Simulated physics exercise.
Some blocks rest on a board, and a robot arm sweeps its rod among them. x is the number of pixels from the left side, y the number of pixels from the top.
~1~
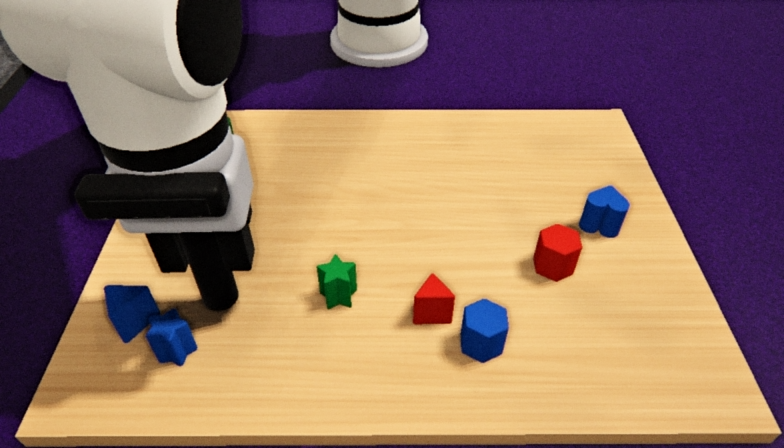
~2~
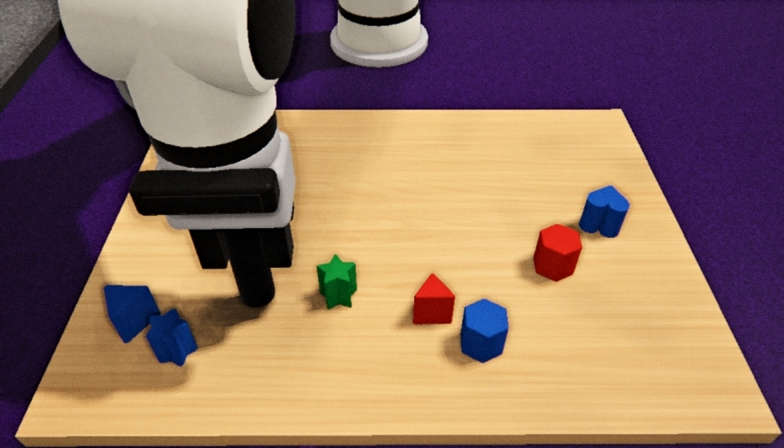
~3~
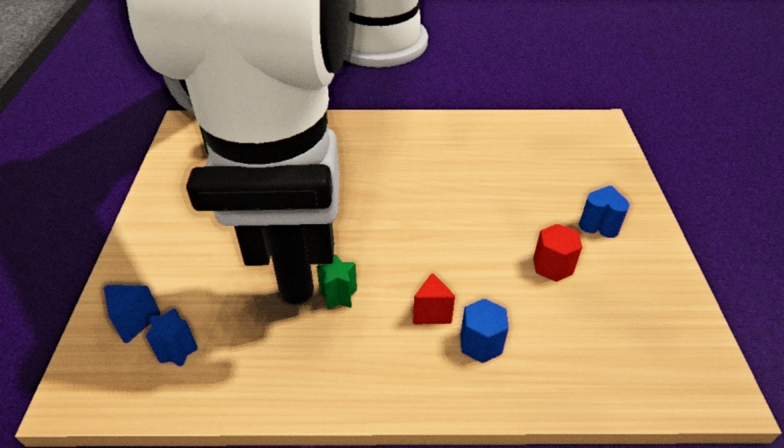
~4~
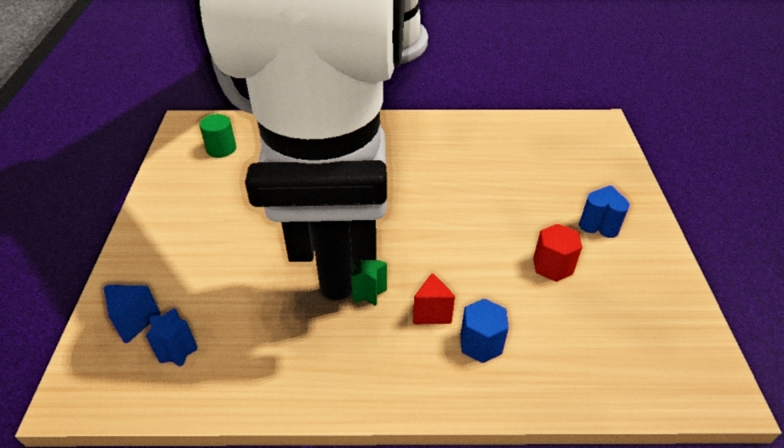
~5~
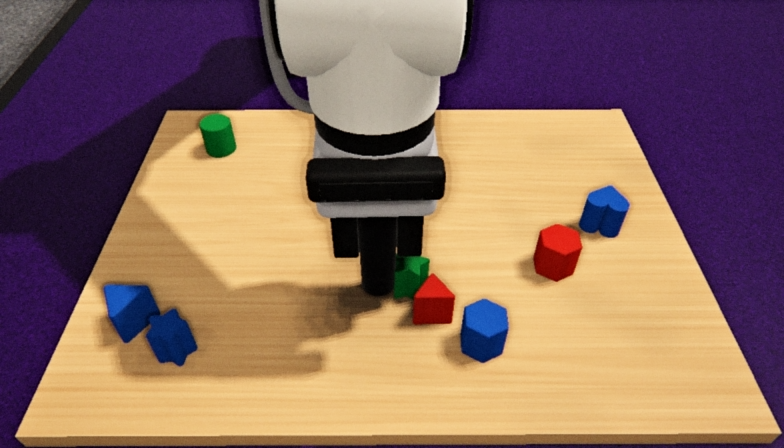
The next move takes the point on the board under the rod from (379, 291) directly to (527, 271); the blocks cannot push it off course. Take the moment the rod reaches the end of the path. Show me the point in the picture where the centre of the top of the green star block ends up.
Around pixel (566, 247).
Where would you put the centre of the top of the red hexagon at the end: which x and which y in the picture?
It is going to be at (593, 234).
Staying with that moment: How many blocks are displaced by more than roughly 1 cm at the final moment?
The way I see it, the answer is two.
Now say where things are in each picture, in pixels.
The first picture shows lower end of the rod at (221, 297), tops of blocks, green star block at (336, 268), red three-sided block at (434, 288), red hexagon at (561, 238).
The second picture shows rod at (258, 294), blocks as before.
The third picture shows rod at (297, 291), blocks as before.
The fourth picture shows rod at (337, 287), green star block at (367, 264).
The fifth picture shows rod at (379, 283), green star block at (410, 260), red three-sided block at (434, 288), red hexagon at (561, 238).
One third of the way, rod at (430, 277); green star block at (463, 254).
Two thirds of the way, rod at (481, 271); green star block at (515, 248).
At the end, rod at (529, 264); green star block at (566, 247), turned 15° clockwise; red three-sided block not moved; red hexagon at (593, 234), turned 35° anticlockwise.
